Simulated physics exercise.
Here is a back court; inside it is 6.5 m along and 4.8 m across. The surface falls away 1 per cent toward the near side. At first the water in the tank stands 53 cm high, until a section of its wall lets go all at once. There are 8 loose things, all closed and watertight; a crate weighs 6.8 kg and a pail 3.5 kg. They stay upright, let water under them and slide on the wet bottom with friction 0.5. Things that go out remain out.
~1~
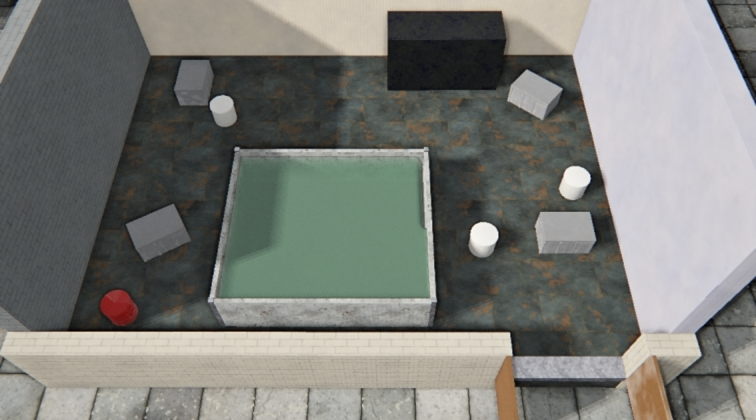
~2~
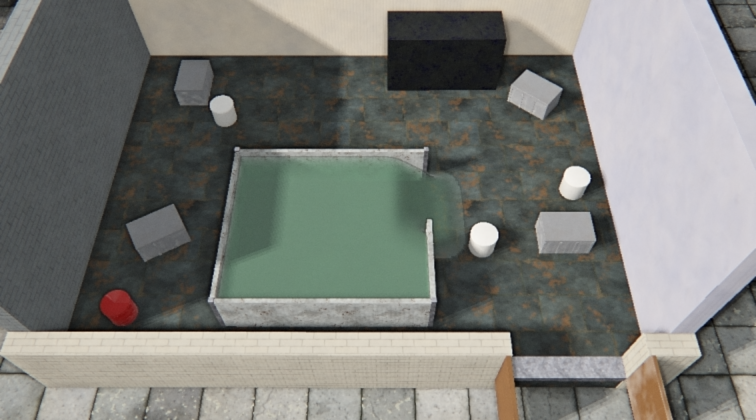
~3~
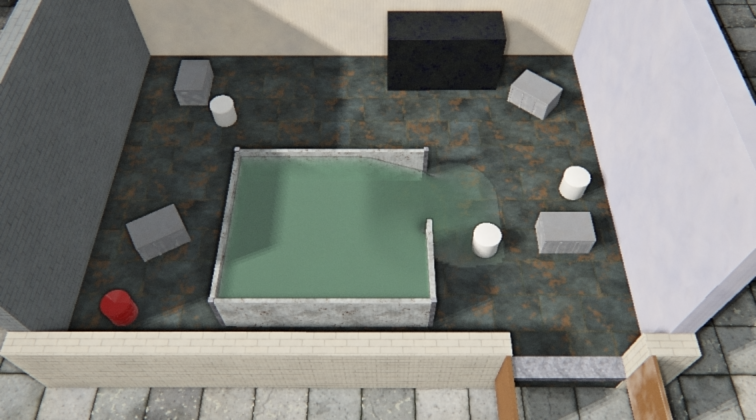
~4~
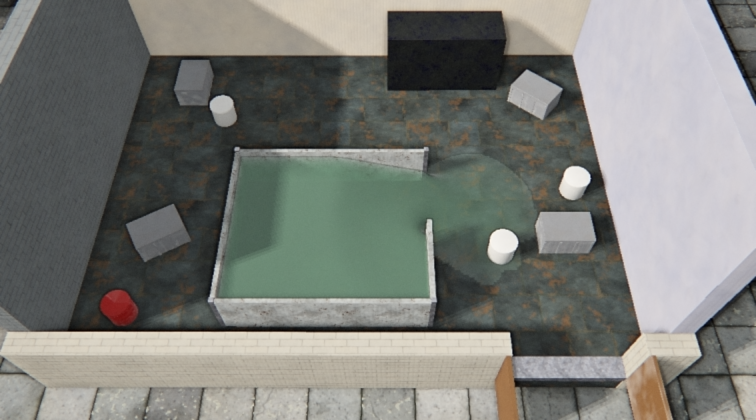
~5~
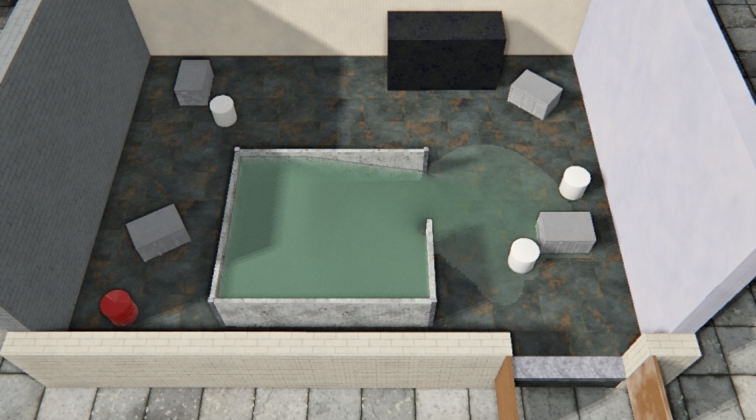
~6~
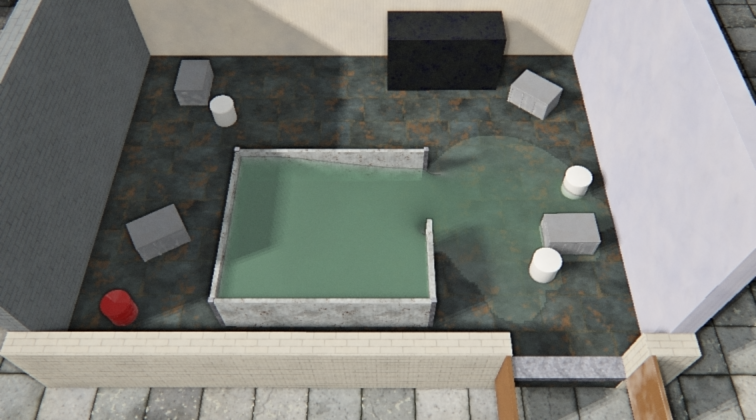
To begin with, a walled tank of green water sits in a court among scattered grey blocks, white cylinders and a red pail. Water then pours through a gap in the tank's right side and spreads across the floor, pushing the nearest white cylinder toward the lower right, and finally a grey block shifts slightly.
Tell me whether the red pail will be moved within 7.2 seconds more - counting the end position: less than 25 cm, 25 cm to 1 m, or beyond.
Almost still.
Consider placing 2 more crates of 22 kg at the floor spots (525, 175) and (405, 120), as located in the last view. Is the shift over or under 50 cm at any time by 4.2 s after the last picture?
Order kept: Exceeds it, falls short.
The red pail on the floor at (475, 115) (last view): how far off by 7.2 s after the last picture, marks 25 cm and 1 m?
It goes a long way.
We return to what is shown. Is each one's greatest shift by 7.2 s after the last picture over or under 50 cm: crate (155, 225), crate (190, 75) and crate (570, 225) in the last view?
Within, beyond, beyond.
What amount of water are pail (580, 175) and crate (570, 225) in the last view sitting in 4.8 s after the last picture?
Some 14 cm at the first, some 4 cm at the second.
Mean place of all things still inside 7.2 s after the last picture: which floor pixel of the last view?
I'd say about (263, 176) in the last view.
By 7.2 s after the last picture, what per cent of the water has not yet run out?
Around 78 % of the water.
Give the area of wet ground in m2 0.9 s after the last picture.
Near 13 m2 in all.
Then, 0.9 s after the last picture the red pail is near (115, 303), 0.0 m from its start, aground; 0 of 8 are out; 2 afloat.
Then, 2.8 s after the last picture the red pail is near (115, 303), 0.0 m from its start, aground; 1 of 8 are out; 3 afloat.
Then, 4.8 s after the last picture the red pail is near (115, 303), 0.0 m from its start, aground; 1 of 8 are out; 3 afloat.
Then, 7.2 s after the last picture the red pail is near (115, 303), 0.0 m from its start, aground; 1 of 8 are out; 5 afloat.
